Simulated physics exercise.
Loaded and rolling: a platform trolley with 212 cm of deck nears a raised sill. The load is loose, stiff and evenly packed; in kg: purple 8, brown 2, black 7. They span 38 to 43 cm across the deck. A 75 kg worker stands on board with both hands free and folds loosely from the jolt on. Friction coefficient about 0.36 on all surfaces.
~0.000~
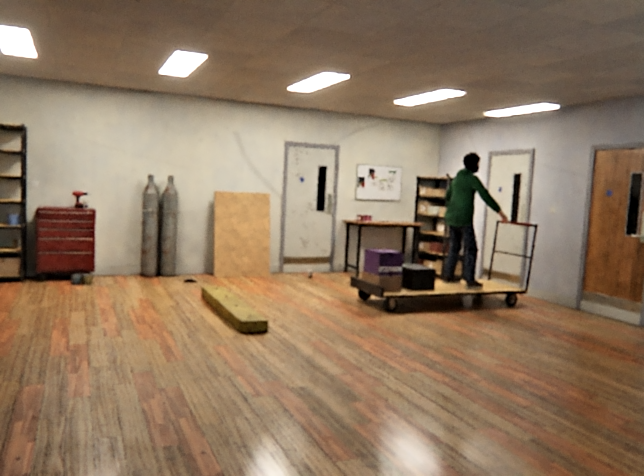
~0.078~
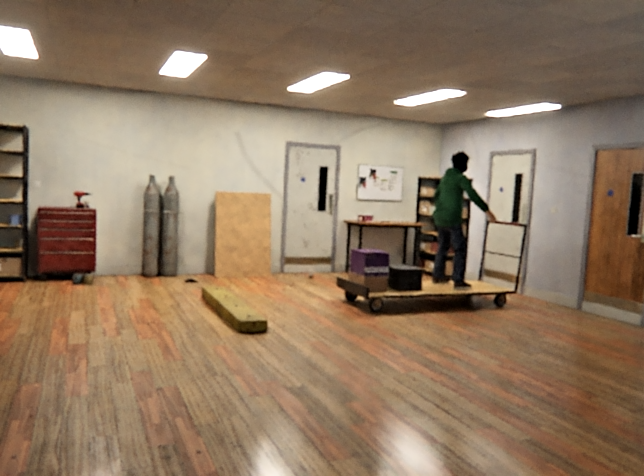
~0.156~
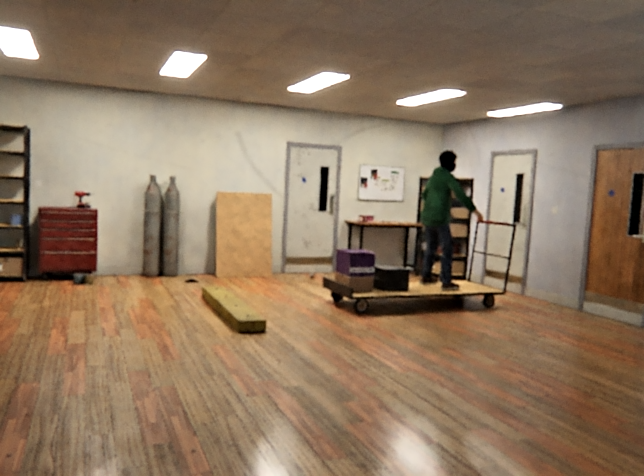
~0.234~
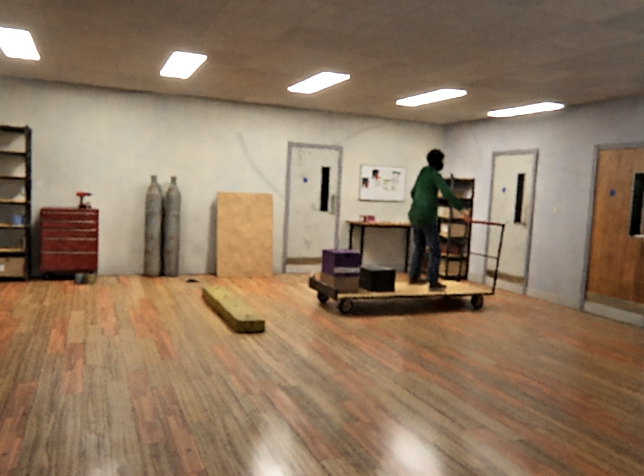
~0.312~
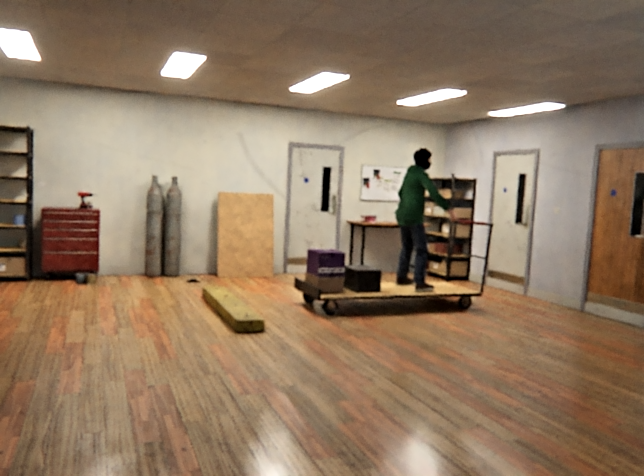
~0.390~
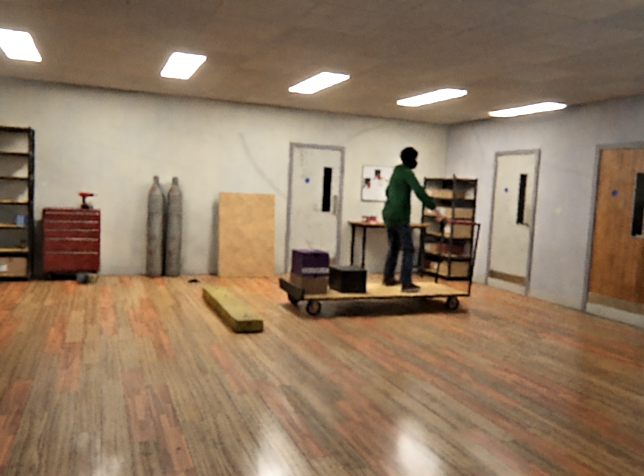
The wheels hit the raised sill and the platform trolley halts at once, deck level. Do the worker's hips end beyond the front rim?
The worker's hips end beyond the front rim.
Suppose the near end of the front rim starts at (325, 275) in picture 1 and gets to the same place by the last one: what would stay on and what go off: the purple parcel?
In that case purple off.
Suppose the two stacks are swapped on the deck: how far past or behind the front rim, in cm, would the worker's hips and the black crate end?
In that case hips 110 behind, black 20 behind.
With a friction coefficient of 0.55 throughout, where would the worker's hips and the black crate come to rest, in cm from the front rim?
In that case hips 10 past, black 50 behind.
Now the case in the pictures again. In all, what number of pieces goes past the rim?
The count is 1.
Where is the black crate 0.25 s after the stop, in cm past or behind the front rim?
Some 55 cm behind it.
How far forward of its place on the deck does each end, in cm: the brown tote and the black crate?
Brown 5, black 20.
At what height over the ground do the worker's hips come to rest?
Some 15 cm up.
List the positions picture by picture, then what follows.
In the first picture, hips (460, 216), black crate (415, 277), rim corner (383, 295); 158 cm still to roll.
In the second picture, hips (448, 216), black crate (403, 277), rim corner (368, 296); 139 cm still to roll.
In the third picture, hips (436, 216), black crate (389, 278), rim corner (352, 296); 120 cm still to roll.
In the fourth picture, hips (423, 215), black crate (376, 278), rim corner (336, 297); 101 cm still to roll.
In the fifth picture, hips (410, 215), black crate (362, 278), rim corner (320, 297); 83 cm still to roll.
In the sixth picture, hips (396, 215), black crate (347, 279), rim corner (303, 298); 64 cm still to roll. Speed about 2.4 m/s.
Impact comes at 0.65 s.
After 0.90 s the worker's hips are 65 cm behind the rim, near (294, 231) in the last picture's view.
After 1.20 s the worker's hips are 8 cm behind the rim, near (242, 264) in the last picture's view.
After 1.65 s the worker's hips are 19 cm past the rim, near (217, 284) in the last picture's view.
At rest, 3.5 s, past the rim, purple parcel and the worker's hips; behind it, brown tote and black crate.
